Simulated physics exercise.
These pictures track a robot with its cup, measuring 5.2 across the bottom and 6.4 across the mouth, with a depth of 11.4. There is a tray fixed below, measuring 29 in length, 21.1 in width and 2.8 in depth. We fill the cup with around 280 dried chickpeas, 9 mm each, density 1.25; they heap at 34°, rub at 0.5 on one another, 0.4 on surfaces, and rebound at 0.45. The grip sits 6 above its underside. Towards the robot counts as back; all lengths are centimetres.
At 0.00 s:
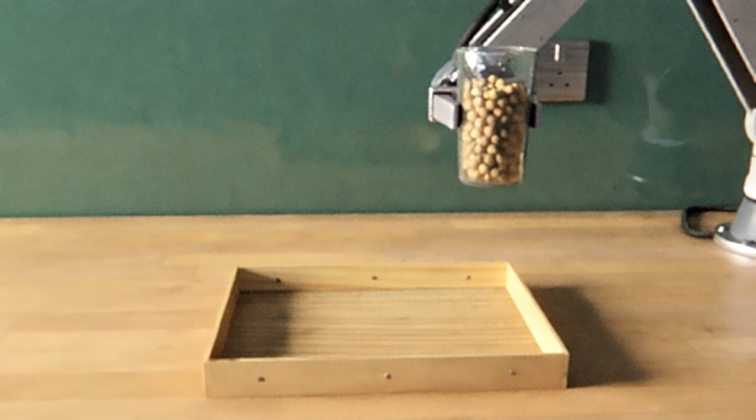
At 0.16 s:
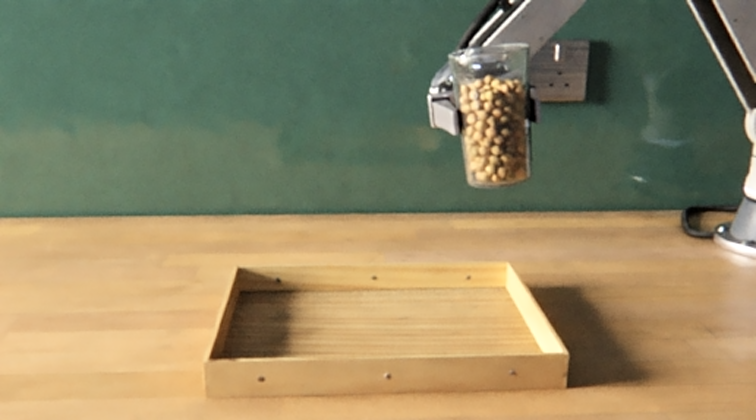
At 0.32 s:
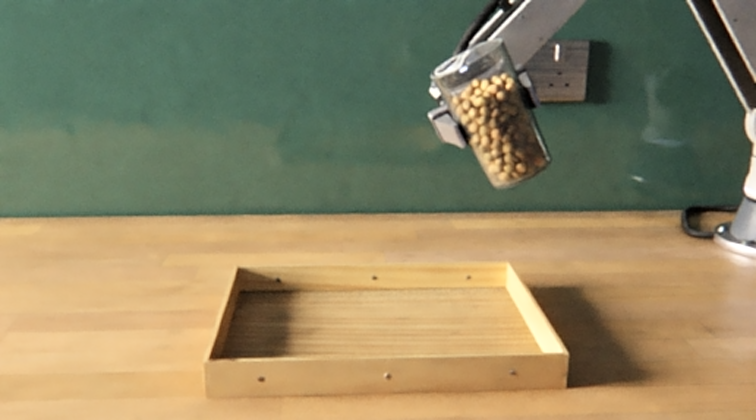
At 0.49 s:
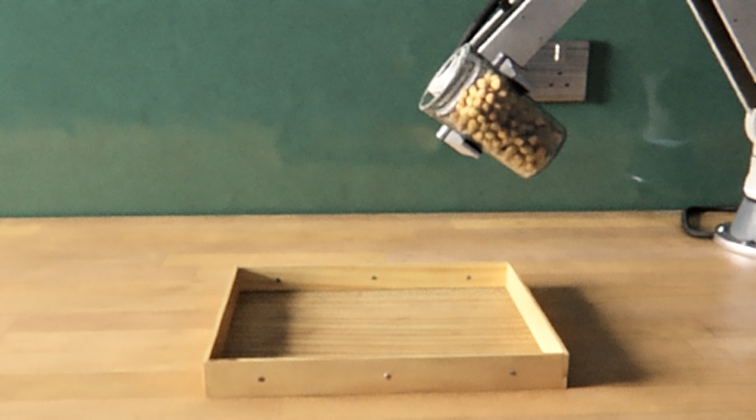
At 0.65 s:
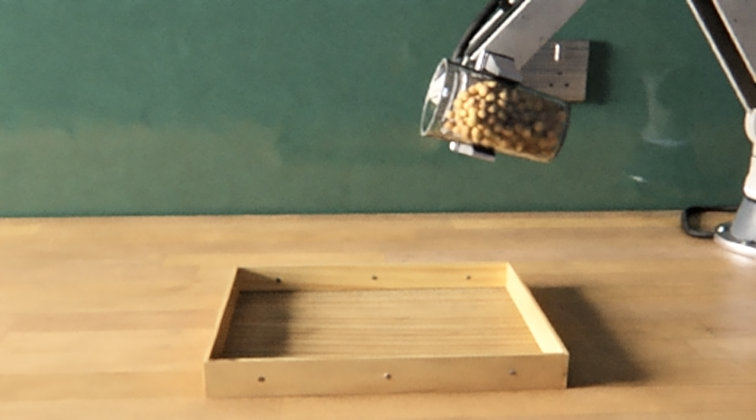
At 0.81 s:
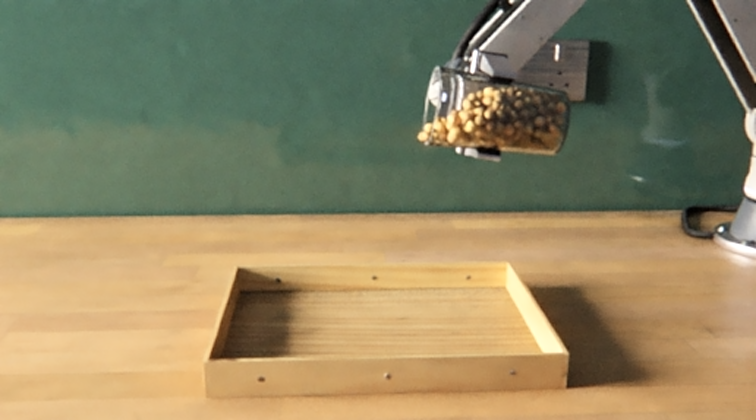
Above a wooden tray on a table, a robot arm tilting a clear cup of chickpeas leftward until it lies nearly sideways.
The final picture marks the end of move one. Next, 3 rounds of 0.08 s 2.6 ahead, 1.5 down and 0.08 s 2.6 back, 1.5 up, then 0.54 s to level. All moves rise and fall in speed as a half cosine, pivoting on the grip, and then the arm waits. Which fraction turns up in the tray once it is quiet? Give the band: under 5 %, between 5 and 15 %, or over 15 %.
Band: Over 15 %.
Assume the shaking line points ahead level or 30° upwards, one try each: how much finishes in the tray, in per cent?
First try about 60 %, second try about 80 %.
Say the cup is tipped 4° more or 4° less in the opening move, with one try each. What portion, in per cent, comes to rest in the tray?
Estimates: 40 % then 25 %.
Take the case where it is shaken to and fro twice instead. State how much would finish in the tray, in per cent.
It would then be around 30 per cent.
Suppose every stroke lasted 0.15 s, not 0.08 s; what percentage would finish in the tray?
Estimate: Near 20 per cent.
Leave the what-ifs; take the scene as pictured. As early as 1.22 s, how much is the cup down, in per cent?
Roughly 20 per cent by then.
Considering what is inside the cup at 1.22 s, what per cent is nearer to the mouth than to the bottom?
Something near 40 per cent is there.
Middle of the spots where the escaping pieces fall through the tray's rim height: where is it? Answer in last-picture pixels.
Their middle sits near (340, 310).
After 1.22 s, tilted 82° forward, highest piece 21 above the table; 224 in the cup, 41 in the tray, 18 in flight or on a rim.
After 1.63 s, tilted 26° forward, highest piece 25 above the table; 193 in the cup, 89 in the tray, 1 in flight or on a rim.
After 2.03 s, level, highest piece 23 above the table; 193 in the cup, 90 in the tray.
After 3.08 s, level, highest piece 23 above the table; 193 in the cup, 90 in the tray.
At rest, 193 in the cup, 90 in the tray. That is 32 % in the tray.
